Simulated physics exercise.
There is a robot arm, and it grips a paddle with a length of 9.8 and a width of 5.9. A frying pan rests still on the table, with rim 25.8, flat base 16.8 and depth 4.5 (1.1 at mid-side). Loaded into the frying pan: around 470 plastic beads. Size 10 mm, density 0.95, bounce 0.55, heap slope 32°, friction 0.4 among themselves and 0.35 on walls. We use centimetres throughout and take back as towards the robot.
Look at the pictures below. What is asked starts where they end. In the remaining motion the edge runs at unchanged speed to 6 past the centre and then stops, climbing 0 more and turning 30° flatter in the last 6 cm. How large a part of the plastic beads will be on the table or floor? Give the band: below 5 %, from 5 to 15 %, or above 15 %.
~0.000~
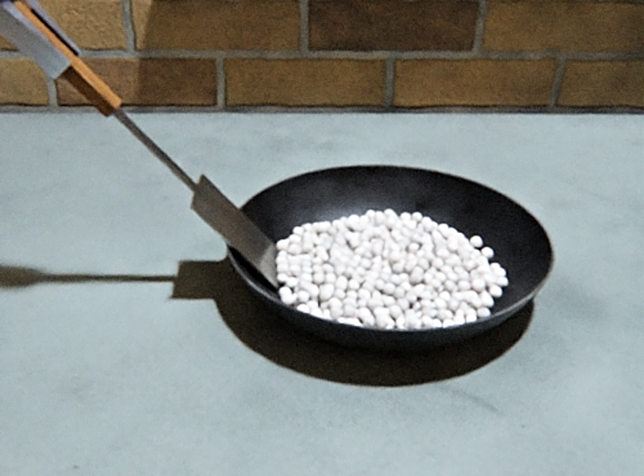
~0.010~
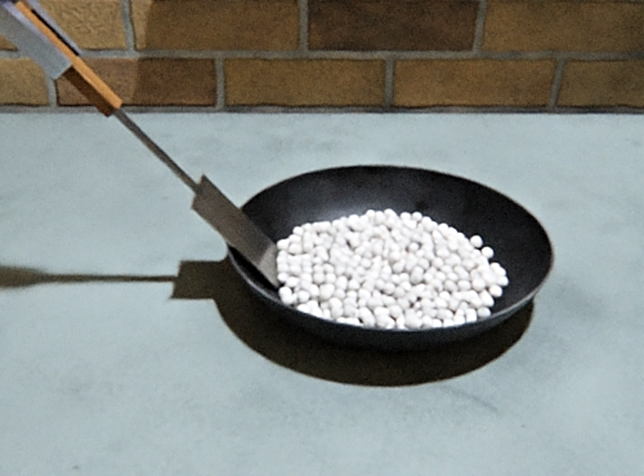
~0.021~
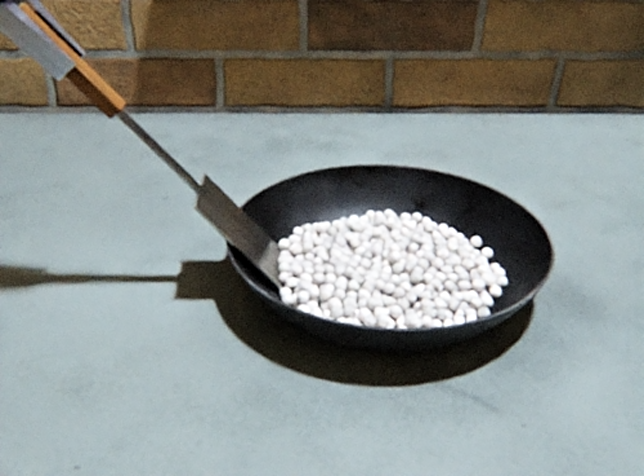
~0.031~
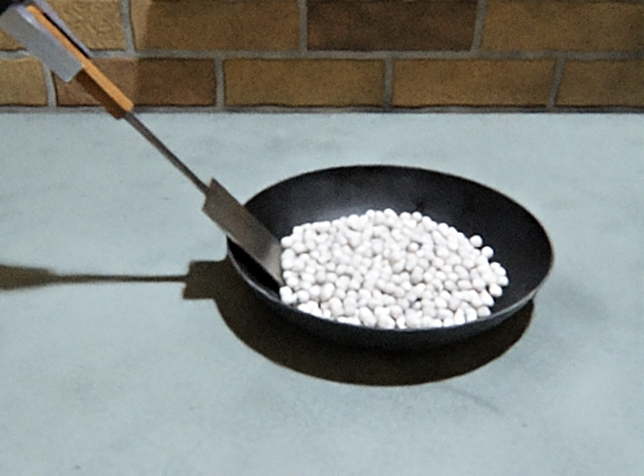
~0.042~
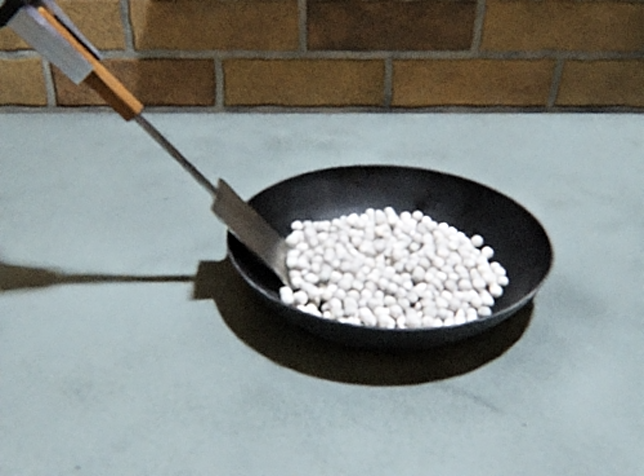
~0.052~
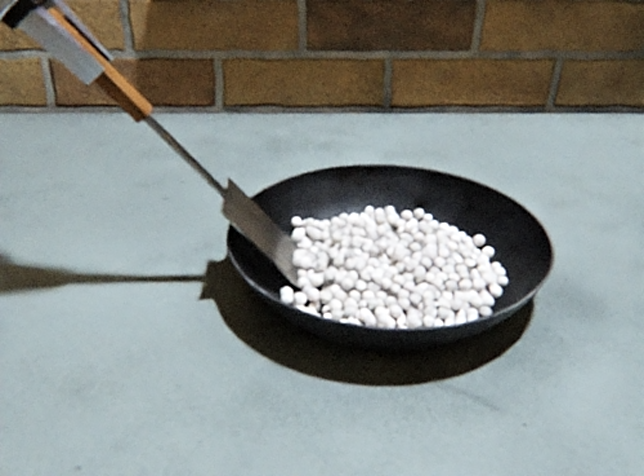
Band: Below 5 %.
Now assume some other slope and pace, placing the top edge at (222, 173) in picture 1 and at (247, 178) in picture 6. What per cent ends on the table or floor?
Some 0 percent ends up on the table or floor.
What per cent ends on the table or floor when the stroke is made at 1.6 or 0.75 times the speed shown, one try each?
I'd expect close to 0 and then close to 0 percent.
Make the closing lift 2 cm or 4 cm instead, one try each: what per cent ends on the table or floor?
It works out to some 0 per cent for the first setting and some 0 per cent for the second.
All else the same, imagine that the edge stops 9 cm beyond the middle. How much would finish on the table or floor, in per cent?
That would be something like 0 in a hundred.
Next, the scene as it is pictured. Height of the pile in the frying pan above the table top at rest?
Some 4.5 cm above the table.
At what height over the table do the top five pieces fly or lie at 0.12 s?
They are some 4 cm up.
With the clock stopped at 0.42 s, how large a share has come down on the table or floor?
It works out to about 0 in a hundred.
By 0.12 s, sloping 50°, highest piece 6 above the table; 469 in the frying pan.
By 0.18 s, sloping 38°, highest piece 4 above the table; 469 in the frying pan.
By 0.42 s, sloping 20°, highest piece 4 above the table; 469 in the frying pan.
By 1.47 s, sloping 20°, highest piece 4 above the table; 469 in the frying pan.
Final count, 469 in the frying pan. That is 0 % on the table or floor.
